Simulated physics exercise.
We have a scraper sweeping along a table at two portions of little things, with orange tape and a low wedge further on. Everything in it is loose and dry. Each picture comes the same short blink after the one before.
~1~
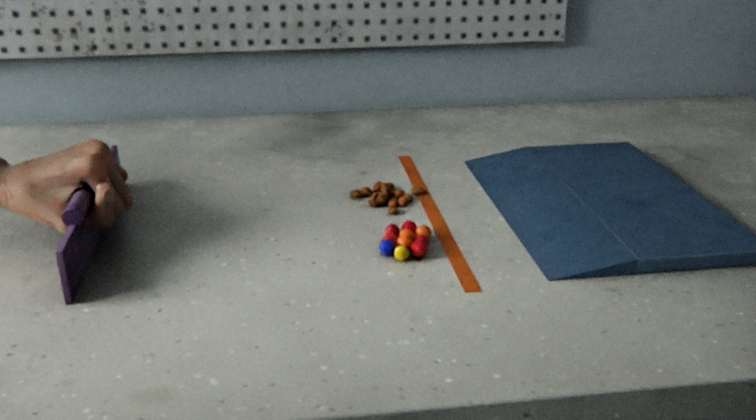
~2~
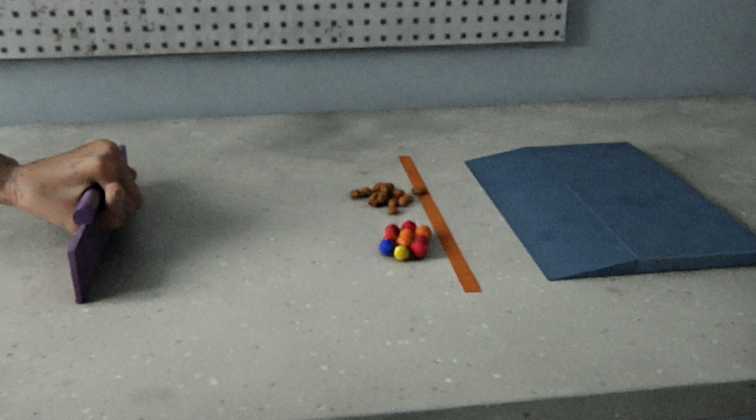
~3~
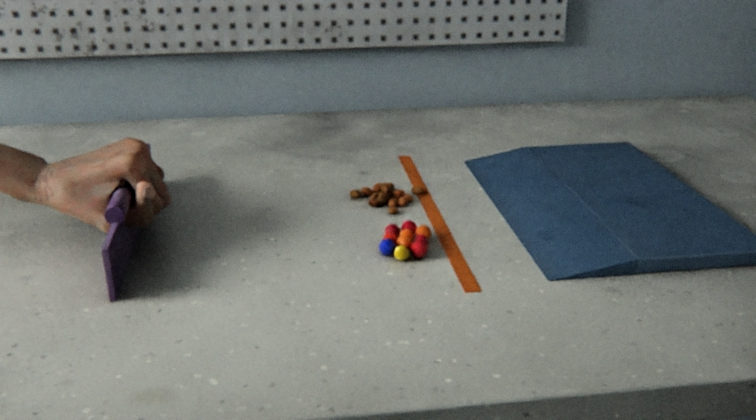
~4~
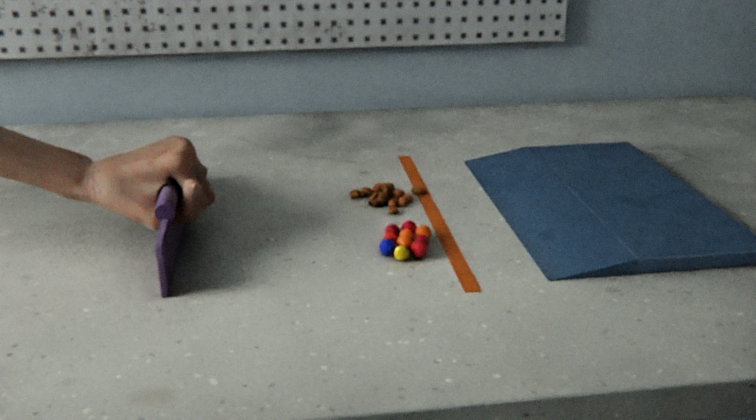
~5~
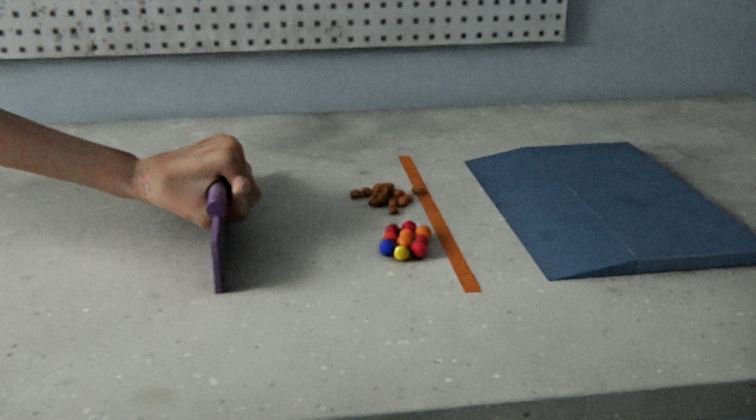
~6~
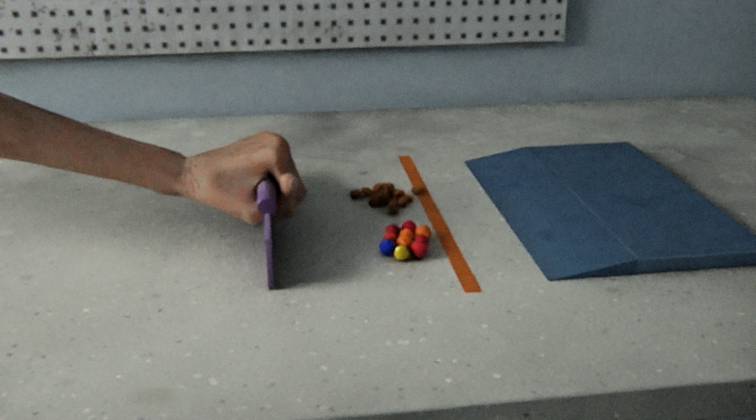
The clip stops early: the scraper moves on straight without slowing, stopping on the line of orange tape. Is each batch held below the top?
The near batch: No, some goes over; the far batch: Yes, it stays below.
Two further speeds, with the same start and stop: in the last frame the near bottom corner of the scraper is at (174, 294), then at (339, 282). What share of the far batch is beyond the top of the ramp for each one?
Try 1: Around 0 percent; try 2: Around 10 percent.
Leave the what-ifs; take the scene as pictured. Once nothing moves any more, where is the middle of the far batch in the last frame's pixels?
I'd say somewhere about (489, 189).
Then, 0.13 s past the last view, scraper still moving, near (366, 175); near batch all short of the ramp; far batch all short of the ramp.
Then, 0.28 s past the last view, scraper stopped at the orange tape; near batch a small part on the ramp, nearly all short of the ramp; far batch all short of the ramp.
Then, 0.56 s past the last view, scraper stopped at the orange tape; near batch all past the top; far batch about half on the ramp, about half short of the ramp.
Finally, scraper stopped at the orange tape; near batch all past the top; far batch none past the top, about half on the ramp, about half short of the ramp.
